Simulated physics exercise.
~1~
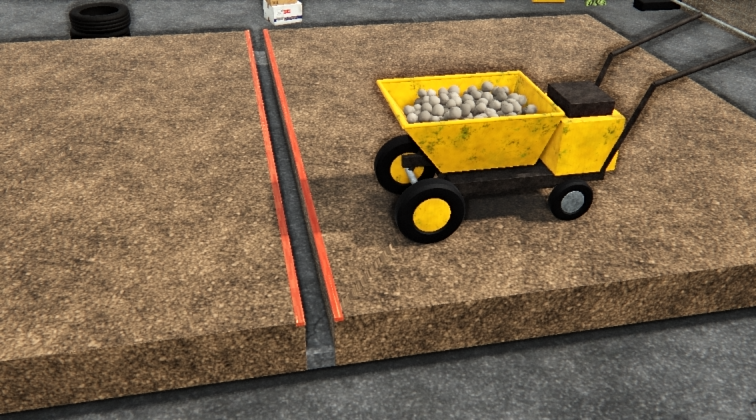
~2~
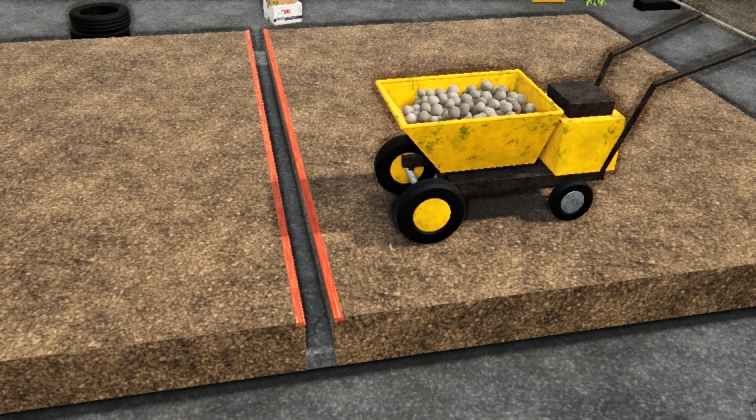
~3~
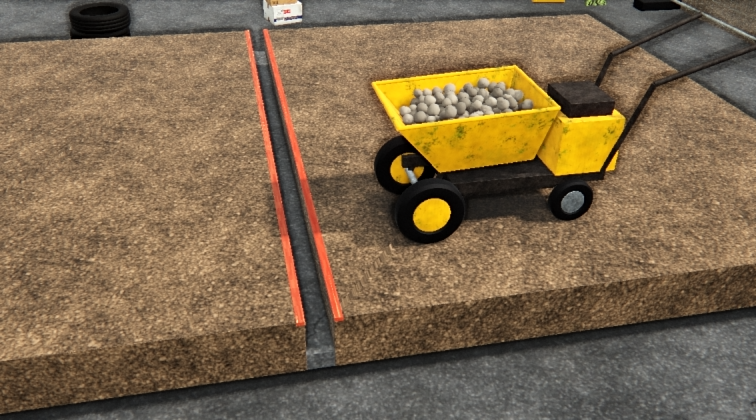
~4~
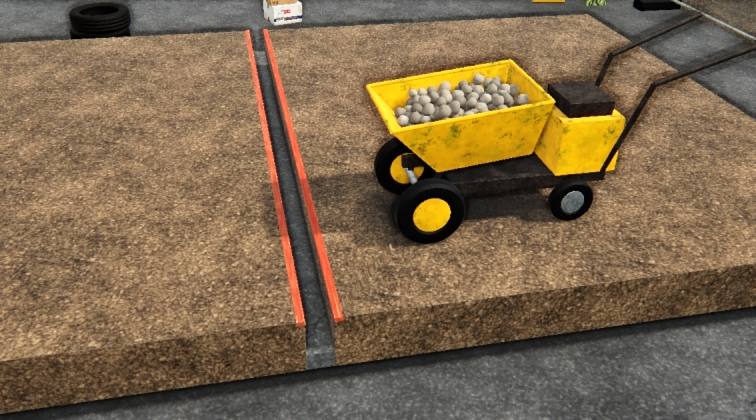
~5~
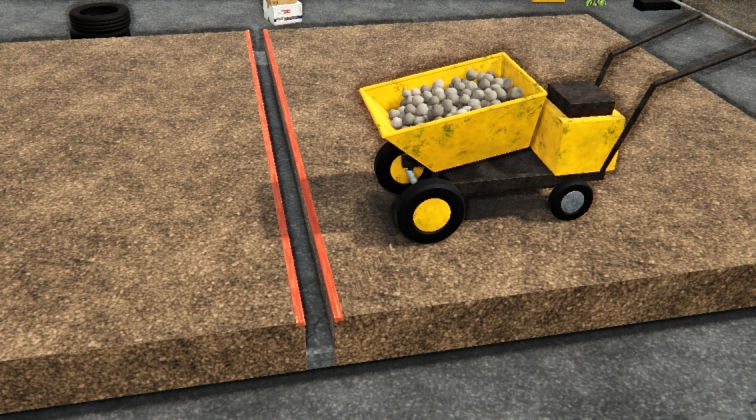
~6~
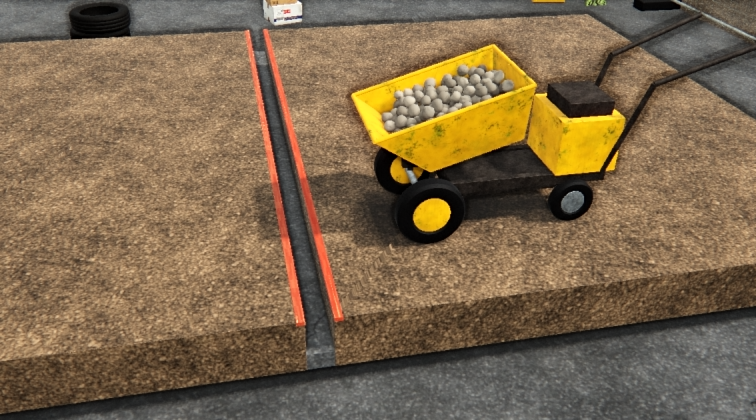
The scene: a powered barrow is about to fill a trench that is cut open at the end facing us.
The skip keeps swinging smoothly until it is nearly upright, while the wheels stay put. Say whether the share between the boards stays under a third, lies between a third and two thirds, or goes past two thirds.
It lies between a third and two thirds.
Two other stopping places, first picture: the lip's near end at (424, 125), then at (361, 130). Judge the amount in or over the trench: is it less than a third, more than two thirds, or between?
Between a third and two thirds; under a third.
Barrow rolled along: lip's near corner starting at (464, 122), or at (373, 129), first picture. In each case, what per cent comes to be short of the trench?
First spot 60 per cent, second spot 0 per cent.
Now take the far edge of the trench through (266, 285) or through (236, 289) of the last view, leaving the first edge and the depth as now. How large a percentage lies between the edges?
About 90 and 100 per cent.
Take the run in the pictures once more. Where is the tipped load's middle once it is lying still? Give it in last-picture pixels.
About (292, 223).
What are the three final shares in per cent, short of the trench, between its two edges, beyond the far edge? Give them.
I'd estimate short near 10, between near 50 and beyond near 40 per cent.
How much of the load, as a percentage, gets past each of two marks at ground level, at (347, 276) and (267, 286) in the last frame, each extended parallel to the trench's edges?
Around 100 per cent for the first, around 20 per cent for the second.
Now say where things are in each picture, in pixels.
In the first frame, lip of the skip at (404, 127), level; top of the load at (482, 103), river pebbles; first edge of the trench at (329, 278); far edge at (293, 282), the trench under half as wide as the skip, and about as deep as wide.
In the second frame, lip of the skip at (403, 127), level; top of the load at (481, 102).
In the third frame, lip of the skip at (399, 129), tipped barely; top of the load at (478, 100).
In the fourth frame, lip of the skip at (392, 132), tipped a little; top of the load at (484, 97).
In the fifth frame, lip of the skip at (384, 136), tipped a little; top of the load at (477, 93).
In the sixth frame, lip of the skip at (375, 142), tipped clearly; top of the load at (475, 97); first edge of the trench at (329, 278); far edge at (293, 282).
Soon after the last picture, skip tipped steeply; all in the skip.
A little later, skip tipped steeply; most in the skip; a stray few short of the trench; a small part in or heaped over the trench; a small part beyond it; a stray few falling.
Later still, skip tipped right over; a small part in the skip; a small part short of the trench; about half in or heaped over the trench; about a third beyond it.
By the end, skip tipped right over; a stray few in the skip; a small part short of the trench; about half in or heaped over the trench; about a third beyond it.
